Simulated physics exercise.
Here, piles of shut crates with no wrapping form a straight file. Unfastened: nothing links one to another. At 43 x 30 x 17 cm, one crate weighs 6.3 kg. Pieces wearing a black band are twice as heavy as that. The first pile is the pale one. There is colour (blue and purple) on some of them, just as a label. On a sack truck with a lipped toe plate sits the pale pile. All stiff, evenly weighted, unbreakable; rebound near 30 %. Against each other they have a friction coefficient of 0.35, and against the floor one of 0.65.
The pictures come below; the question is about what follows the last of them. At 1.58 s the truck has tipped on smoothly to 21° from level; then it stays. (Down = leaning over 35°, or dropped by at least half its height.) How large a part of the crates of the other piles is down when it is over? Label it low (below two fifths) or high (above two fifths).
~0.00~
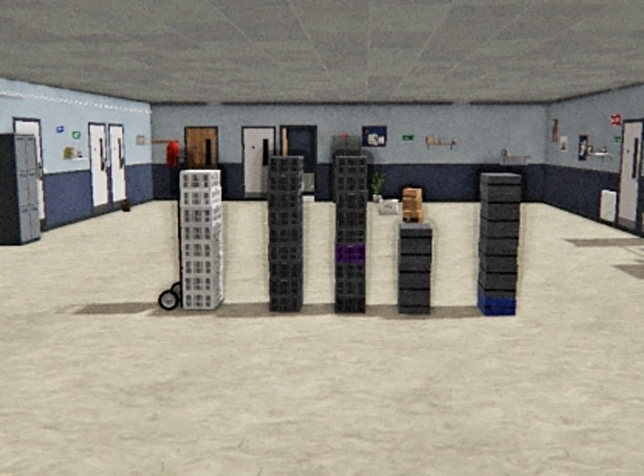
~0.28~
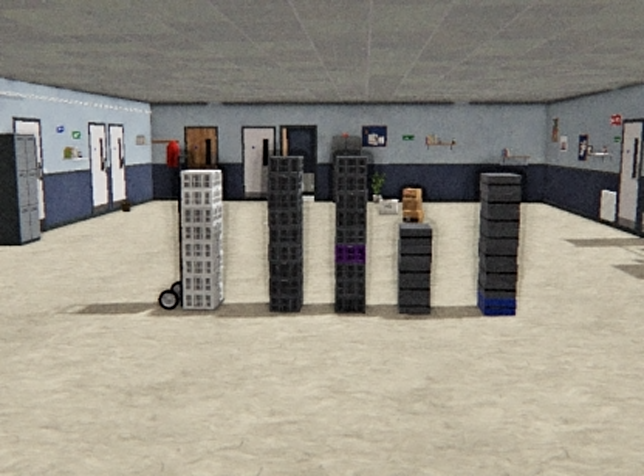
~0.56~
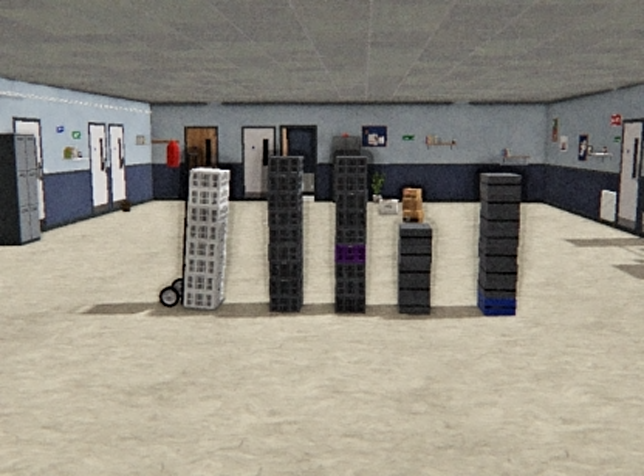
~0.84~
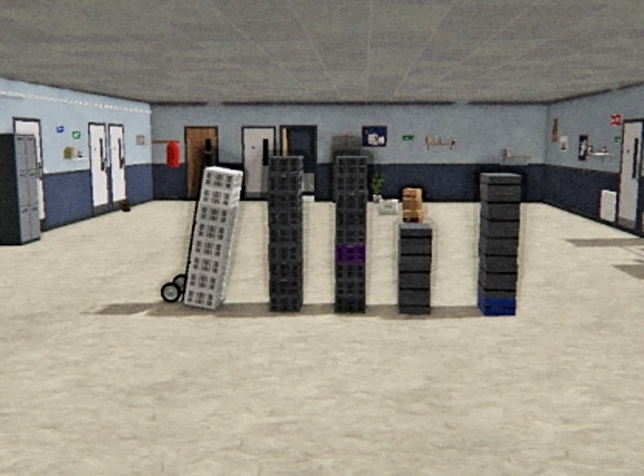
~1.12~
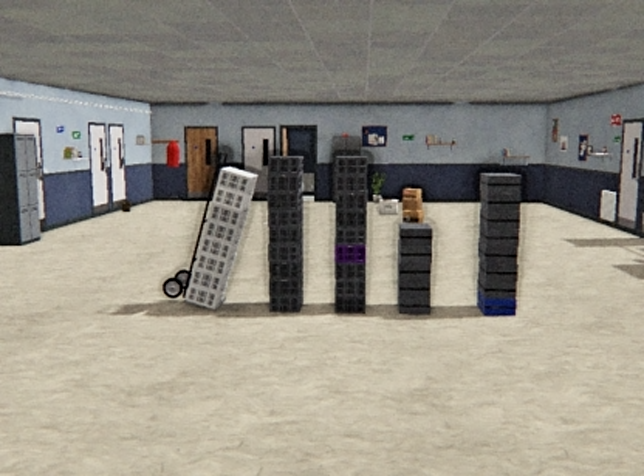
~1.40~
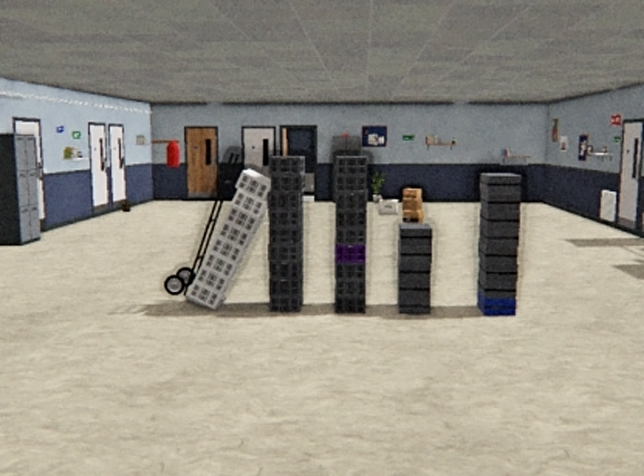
High.
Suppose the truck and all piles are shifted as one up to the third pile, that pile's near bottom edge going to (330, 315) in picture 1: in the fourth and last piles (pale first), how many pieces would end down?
That would give fourth 5, last 8.
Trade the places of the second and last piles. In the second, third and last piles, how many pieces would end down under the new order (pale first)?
Count of fallen pieces - second: 0; third: 0; last: 0.
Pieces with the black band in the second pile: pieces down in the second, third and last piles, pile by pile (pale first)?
Second: 0; third: 0; last: 0.
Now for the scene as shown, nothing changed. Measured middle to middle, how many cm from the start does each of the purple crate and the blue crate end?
Result: Purple at 80 cm, blue at 10 cm.
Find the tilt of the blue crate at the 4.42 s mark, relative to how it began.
Angle from initial pose, roughly 0 deg - estimate.
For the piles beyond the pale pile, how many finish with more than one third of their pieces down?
The number of such piles is 4.
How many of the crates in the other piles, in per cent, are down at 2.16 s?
0 per cent at that moment.
By 2.16 s, 8 of the pale pile down; none of the 31 other crates down, 11 disturbed.
By 2.82 s, 8 of the pale pile down; 7 of the 31 other crates down; purple crate tilted 21°.
By 3.68 s, 7 of the pale pile down; 20 of the 31 other crates down; purple crate tilted 29°, 19 cm lower; blue crate tilted 9°.
By 4.42 s, 7 of the pale pile down; 29 of the 31 other crates down; purple crate tilted 36°, 24 cm lower; blue crate moved 57 mm.
When it is over (6.3 s), 7 of the pale pile down; 29 of the 31 other crates down; purple crate tilted 35°, 24 cm lower; blue crate moved 6 cm. That is 94 per cent. In pixels of the last frame, middles, purple crate near (423, 274), blue crate near (502, 302).
